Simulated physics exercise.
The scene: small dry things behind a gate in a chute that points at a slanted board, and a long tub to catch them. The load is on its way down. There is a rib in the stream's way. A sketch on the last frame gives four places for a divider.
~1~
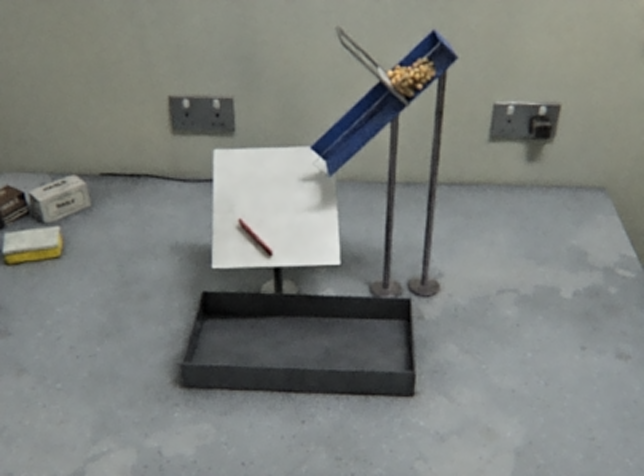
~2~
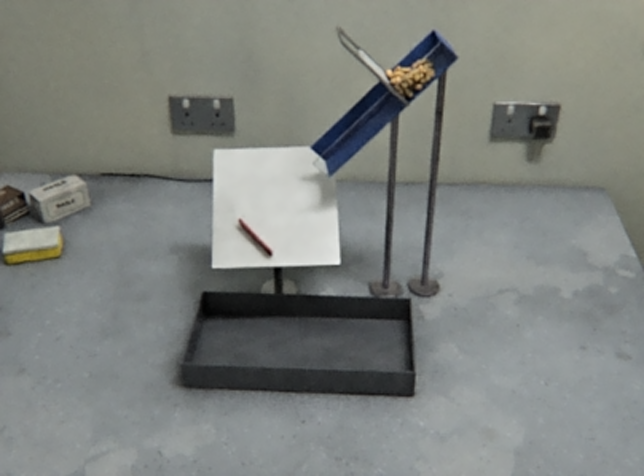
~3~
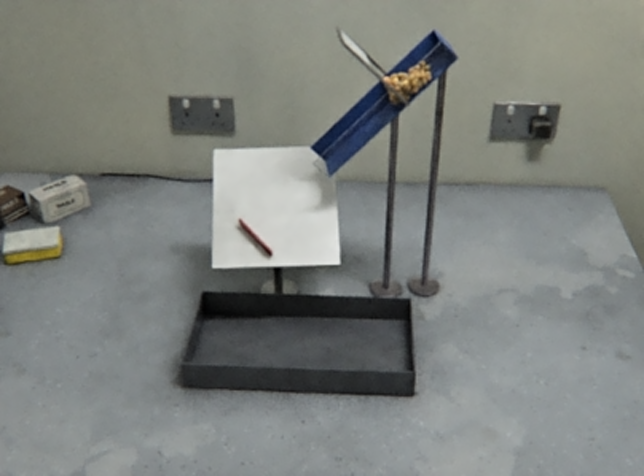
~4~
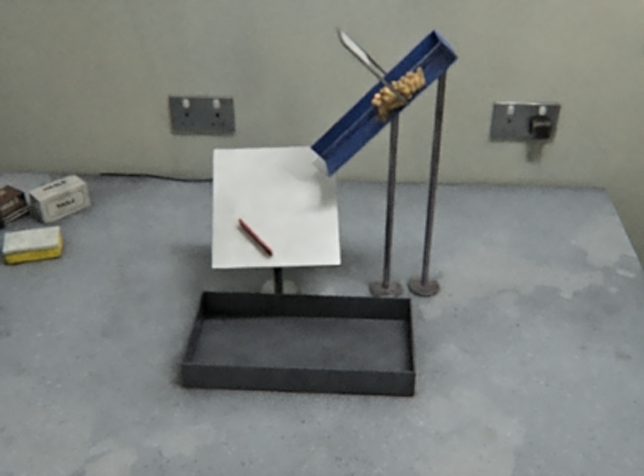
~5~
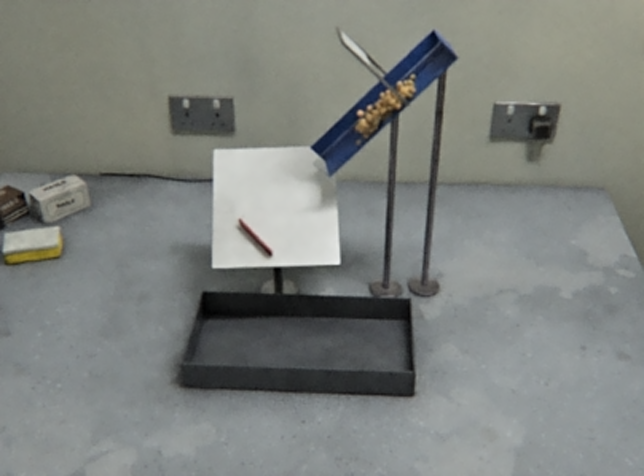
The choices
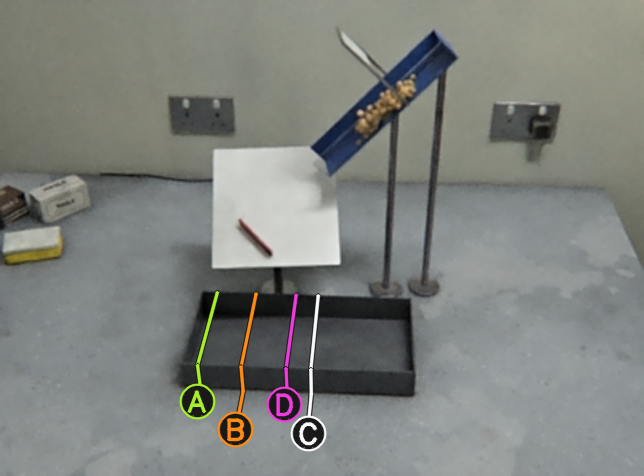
Dried chickpeas sliding down a blue chute past a raised gate, above a slanted white board and an empty dark tub.
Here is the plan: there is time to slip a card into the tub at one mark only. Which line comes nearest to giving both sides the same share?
The answer is line D.
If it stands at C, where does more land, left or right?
The left side.
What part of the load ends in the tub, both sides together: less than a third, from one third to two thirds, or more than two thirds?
It is more than two thirds.
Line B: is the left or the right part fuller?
Right.
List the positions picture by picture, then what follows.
The first picture shows load behind the gate at (410, 80), dried chickpeas; lip of the chute at (328, 169), sloping fairly steeply.
The second picture shows middle of the board at (275, 205), tilted fairly steeply; middle of its low edge at (276, 266); of its high edge at (274, 148).
The third picture shows front corners of the tub at (181, 363) and (415, 372), empty; front of the load at (394, 100).
The fourth picture shows middle of the load at (398, 91); its front at (378, 118), about a quarter of the way to the lip; rib from (239, 219) to (272, 252).
The fifth picture shows middle of the load at (384, 104); its front at (358, 142), about half of the way to the lip.
On the marked copy, line A crosses the front rim at (197, 364); line B crosses the front rim at (241, 366); line C crosses the front rim at (310, 368); line D crosses the front rim at (286, 367).
For line A, of what is caught, a stray few on the left of the divider, nearly all on the right.
For line B, of what is caught, a small part on the left of the divider, nearly all on the right.
For line C, of what is caught, nearly all on the left of the divider, a small part on the right.
For line D, of what is caught, about half on the left of the divider, about half on the right.
